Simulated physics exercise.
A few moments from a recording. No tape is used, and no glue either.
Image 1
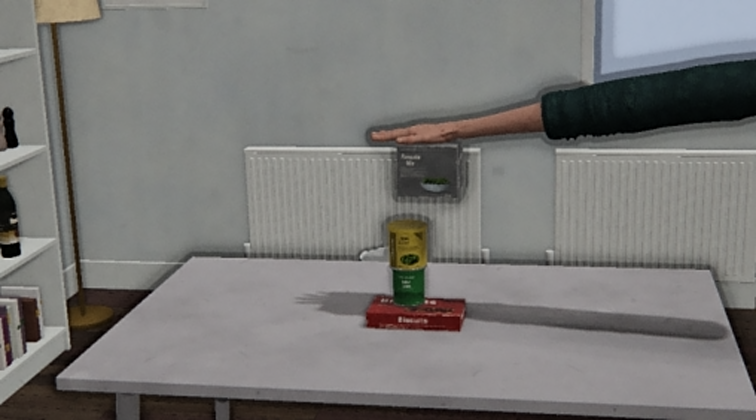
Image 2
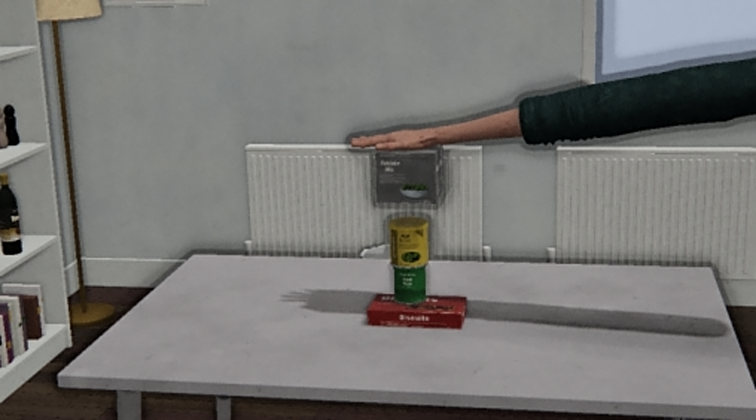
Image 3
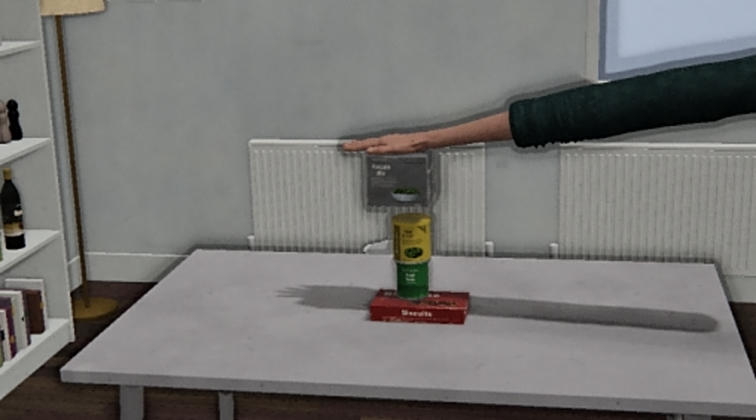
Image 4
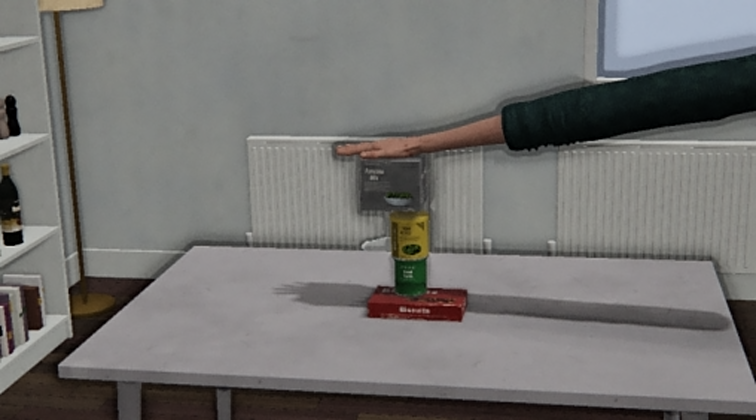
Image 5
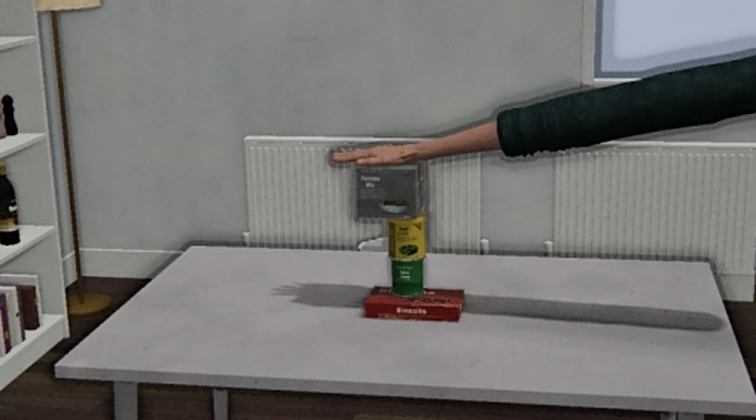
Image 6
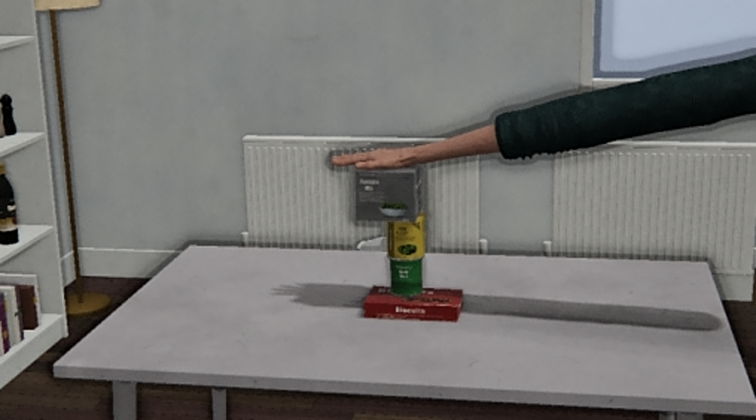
A hand moves a grey box left and lowers it onto a yellow tin.
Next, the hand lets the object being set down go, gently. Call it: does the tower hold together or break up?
It holds together.
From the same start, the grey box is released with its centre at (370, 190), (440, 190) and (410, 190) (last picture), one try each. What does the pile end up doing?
The pile goes down at first, goes down second and does not fall third.
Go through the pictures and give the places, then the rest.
In the first frame, still above its spot; grey box (431, 165); green pot (409, 284).
In the second frame, still above its spot; grey box (410, 171); red packet (418, 311).
In the third frame, still above its spot; grey box (402, 175); yellow tin (412, 238).
In the fourth frame, still above its spot; grey box (395, 179); green pot (411, 274).
In the fifth frame, still above its spot; grey box (391, 186); red packet (415, 304).
In the sixth frame, in place under the hand; grey box (390, 189); yellow tin (406, 235).
Then, 0.30 s later than the last frame, all is still.
Then, 0.70 s later than the last frame, grey box resting near (390, 190).
When it is over, all 4 as before. End places, in pixels of the last picture, grey box near (390, 190). The pile keeps its balance.
